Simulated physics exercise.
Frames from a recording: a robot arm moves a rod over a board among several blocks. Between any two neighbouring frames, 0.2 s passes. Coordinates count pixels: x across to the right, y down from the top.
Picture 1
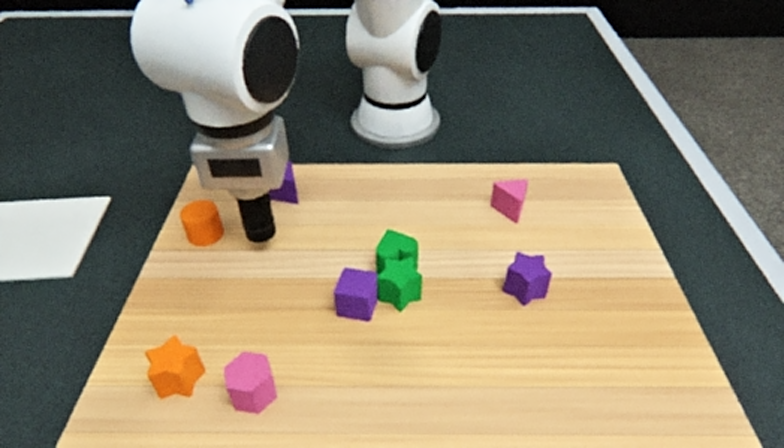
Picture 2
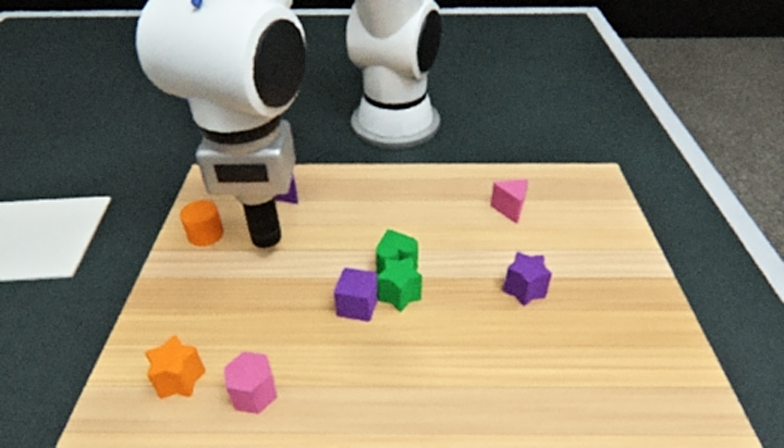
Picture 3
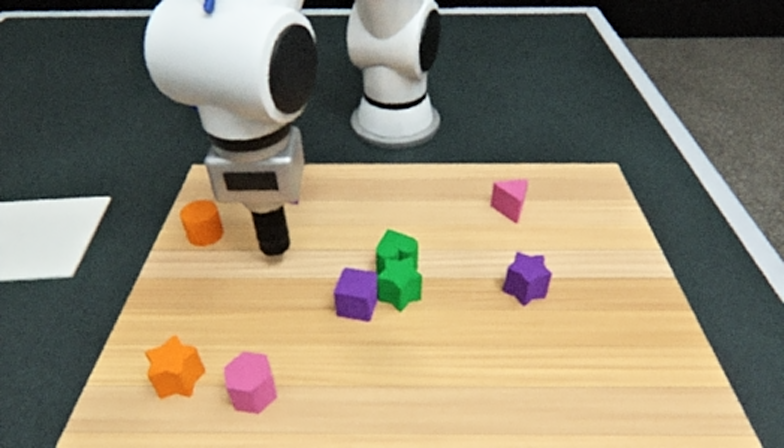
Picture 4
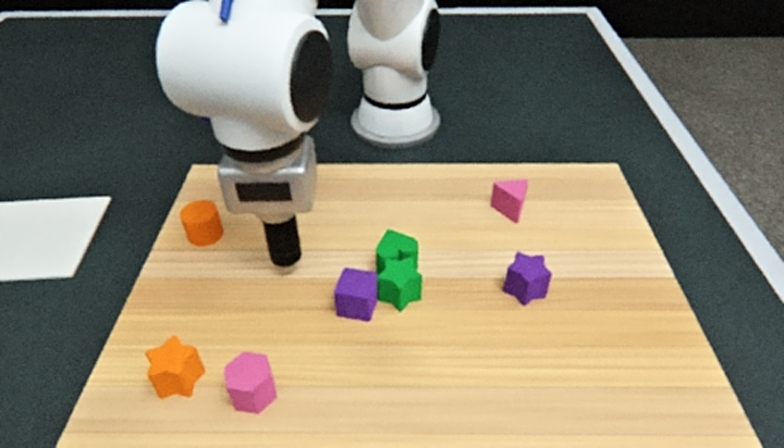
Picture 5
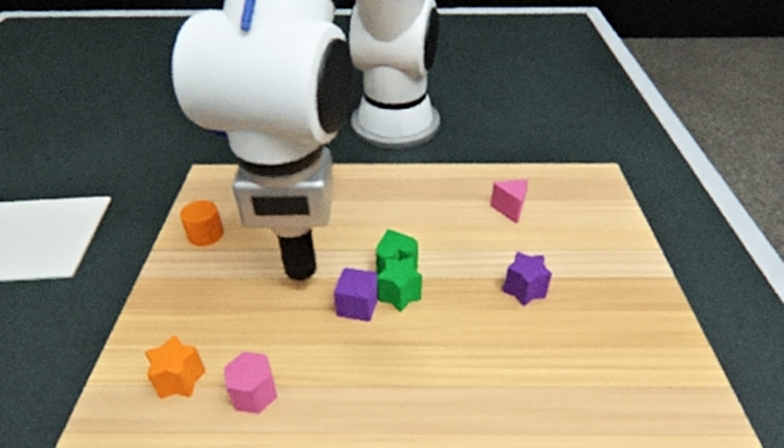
A light wooden board lies on a dark table, seen from above and in front by a still camera, with a second white robotic device standing behind it. Orange, pink, green and purple blocks are scattered across the board, a purple cube beside the green ones near the middle. From the upper left, a white robot arm moves its black rod slowly rightward and nearer, touching no blocks.
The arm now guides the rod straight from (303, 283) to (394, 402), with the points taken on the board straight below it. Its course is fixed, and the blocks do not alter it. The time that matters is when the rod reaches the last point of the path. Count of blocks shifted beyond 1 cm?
I think only one will be displaced.
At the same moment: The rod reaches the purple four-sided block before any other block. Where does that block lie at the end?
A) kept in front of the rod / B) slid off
Correct choice: B.
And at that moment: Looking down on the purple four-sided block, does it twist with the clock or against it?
Bird's-eye view: Counterclockwise.
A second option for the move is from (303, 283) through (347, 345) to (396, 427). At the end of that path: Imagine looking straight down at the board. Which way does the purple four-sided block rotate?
Counter-clockwise, from overhead.
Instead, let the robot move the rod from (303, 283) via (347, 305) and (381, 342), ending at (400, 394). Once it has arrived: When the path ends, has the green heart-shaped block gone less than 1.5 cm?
Yes, that is how it ends up.
On the path given first. One third of the way, rod at (328, 305); purple four-sided block at (362, 286), turned 25° anticlockwise.
Two thirds of the way, rod at (359, 344); purple four-sided block at (367, 290), turned 50° anticlockwise.
At the end, rod at (394, 389); purple four-sided block at (367, 290), turned 50° anticlockwise; green star not moved.
